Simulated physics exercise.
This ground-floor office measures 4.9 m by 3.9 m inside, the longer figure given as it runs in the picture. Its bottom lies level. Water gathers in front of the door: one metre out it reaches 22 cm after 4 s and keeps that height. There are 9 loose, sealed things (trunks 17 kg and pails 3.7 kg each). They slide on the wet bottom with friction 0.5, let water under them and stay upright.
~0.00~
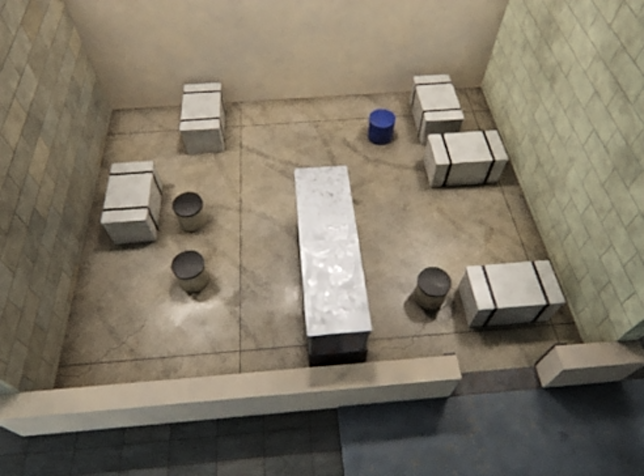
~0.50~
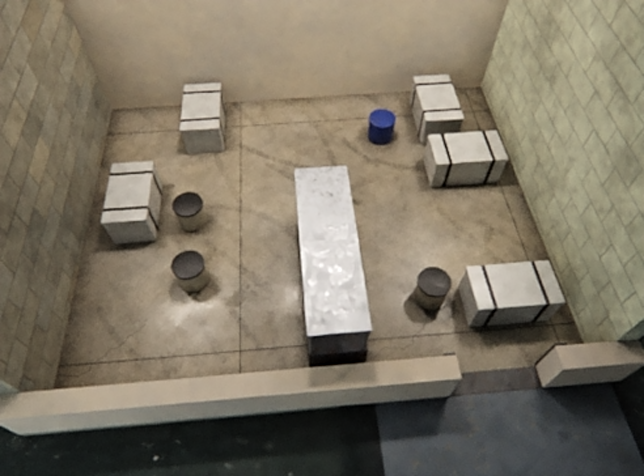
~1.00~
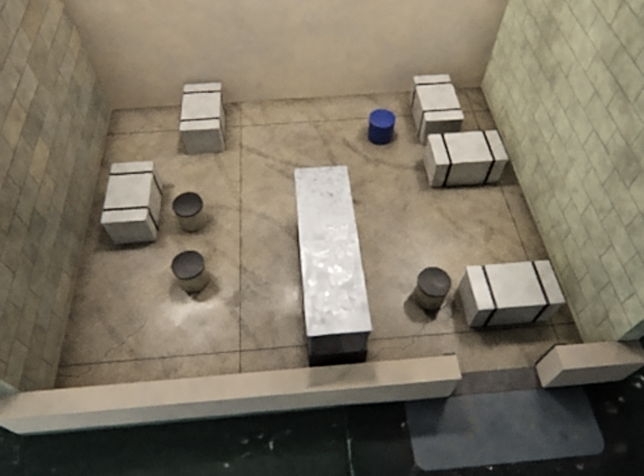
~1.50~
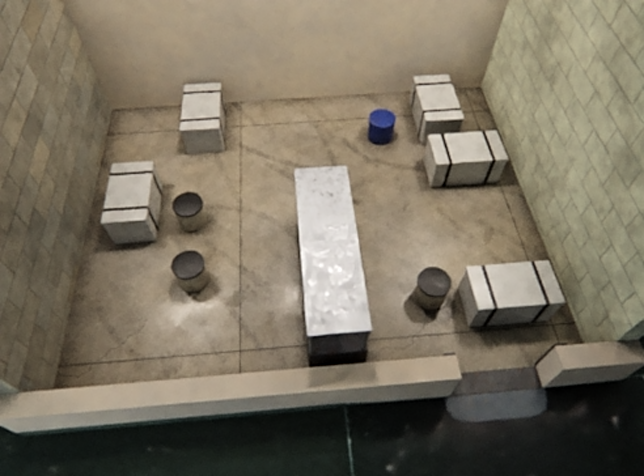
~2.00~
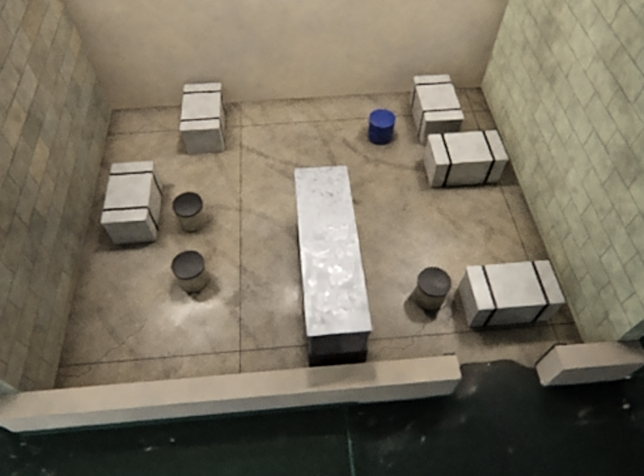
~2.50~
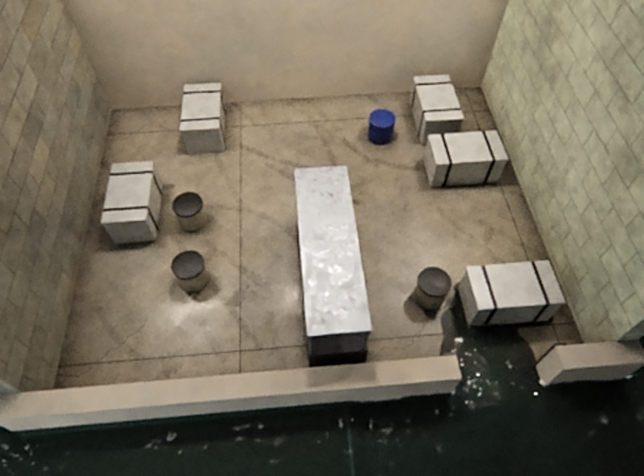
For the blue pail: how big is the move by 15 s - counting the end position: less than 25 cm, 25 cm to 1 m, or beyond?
Blue pail ends far away.
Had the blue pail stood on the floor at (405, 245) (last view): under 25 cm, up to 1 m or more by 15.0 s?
It ends far away.
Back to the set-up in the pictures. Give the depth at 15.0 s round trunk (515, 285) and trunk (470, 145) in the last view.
About 9 and 10 cm.
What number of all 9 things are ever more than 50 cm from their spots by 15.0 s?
9 of them.
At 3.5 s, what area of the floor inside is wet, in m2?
About 2.0 m2.
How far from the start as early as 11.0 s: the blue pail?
About 80 cm.
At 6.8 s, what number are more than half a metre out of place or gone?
3 of them.
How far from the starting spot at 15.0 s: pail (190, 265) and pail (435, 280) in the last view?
In turn: 100 cm, 200 cm.
After 3.5 s the blue pail is near (382, 118), 0.0 m from its start, aground; 0 afloat.
After 6.8 s the blue pail is near (372, 81), 0.6 m from its start, afloat; 5 afloat.
After 11.0 s the blue pail is near (325, 104), 0.7 m from its start, afloat; 5 afloat.
After 15.0 s the blue pail is near (100, 157), 3.3 m from its start, afloat; 9 afloat.
